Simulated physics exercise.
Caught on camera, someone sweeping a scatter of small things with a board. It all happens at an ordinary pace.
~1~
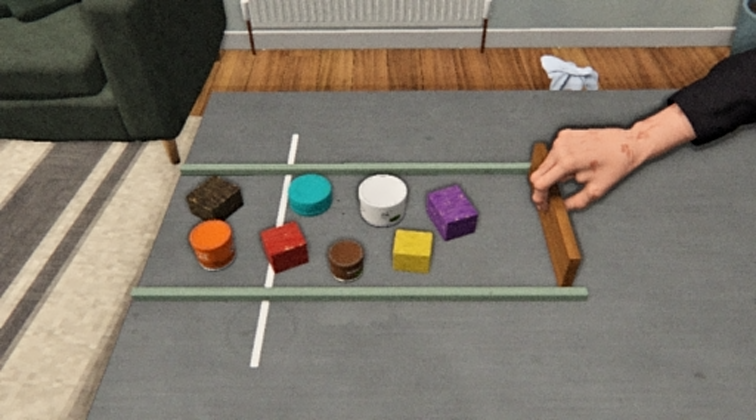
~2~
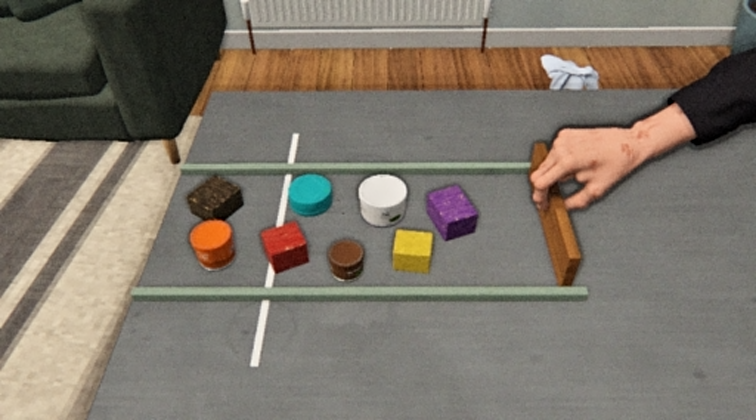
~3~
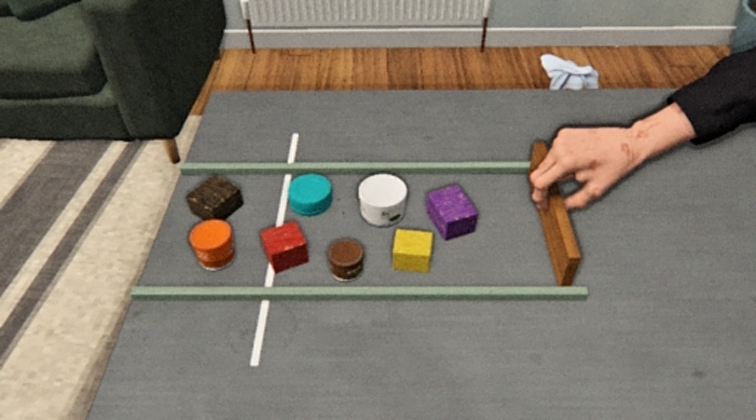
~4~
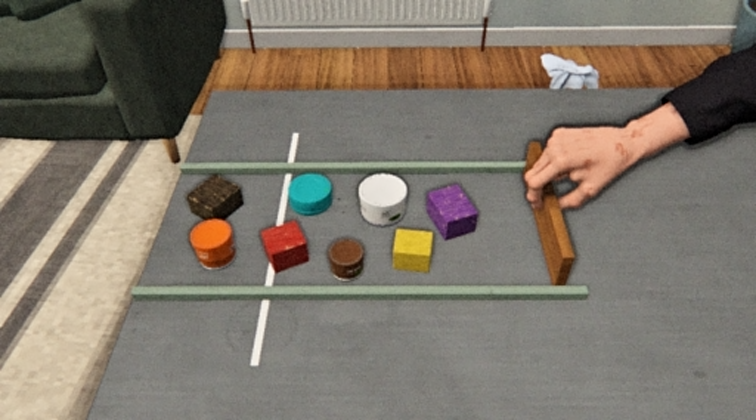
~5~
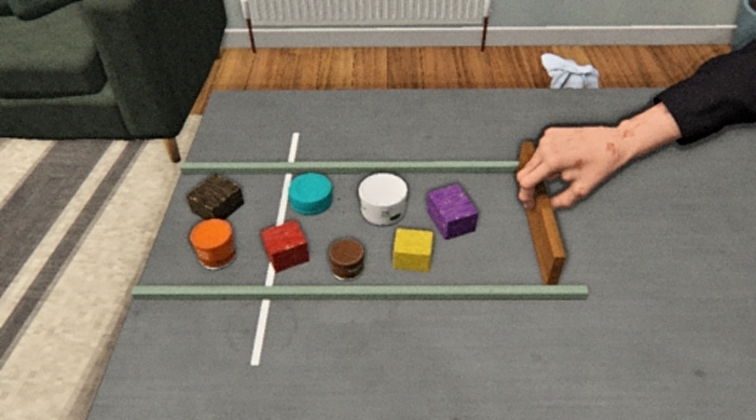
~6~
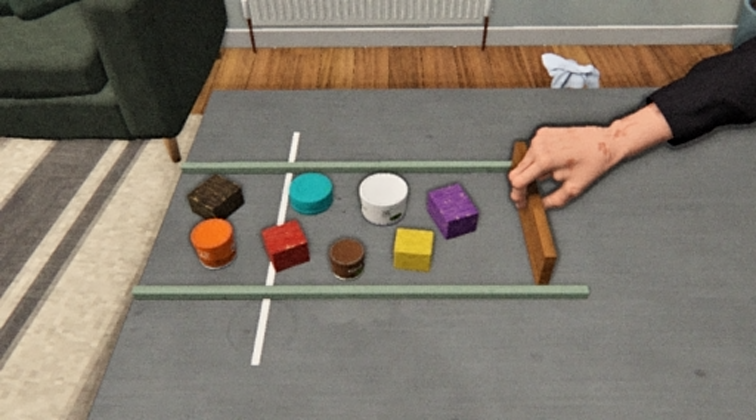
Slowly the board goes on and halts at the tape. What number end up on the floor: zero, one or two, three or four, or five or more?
The number that fall off is zero.
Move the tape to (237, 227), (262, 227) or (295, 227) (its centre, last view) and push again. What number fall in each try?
It would be 2, 0 and 0.
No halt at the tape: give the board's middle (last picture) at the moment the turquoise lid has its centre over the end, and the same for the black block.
Its middle is around (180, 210) and around (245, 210).
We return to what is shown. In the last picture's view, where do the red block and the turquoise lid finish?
The red block stops around (222, 238); the turquoise lid around (247, 181).
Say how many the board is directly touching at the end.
It touches 2.
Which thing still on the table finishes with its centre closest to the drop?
The black block ends nearest.
Soon after, none off yet; black block at rest near (216, 199); orange pot at rest near (215, 244); red block at rest near (286, 246).
Then, none off yet; black block at rest near (216, 199); orange pot at rest near (215, 244); red block moving near (279, 243).
At rest, the number that fall off is zero.
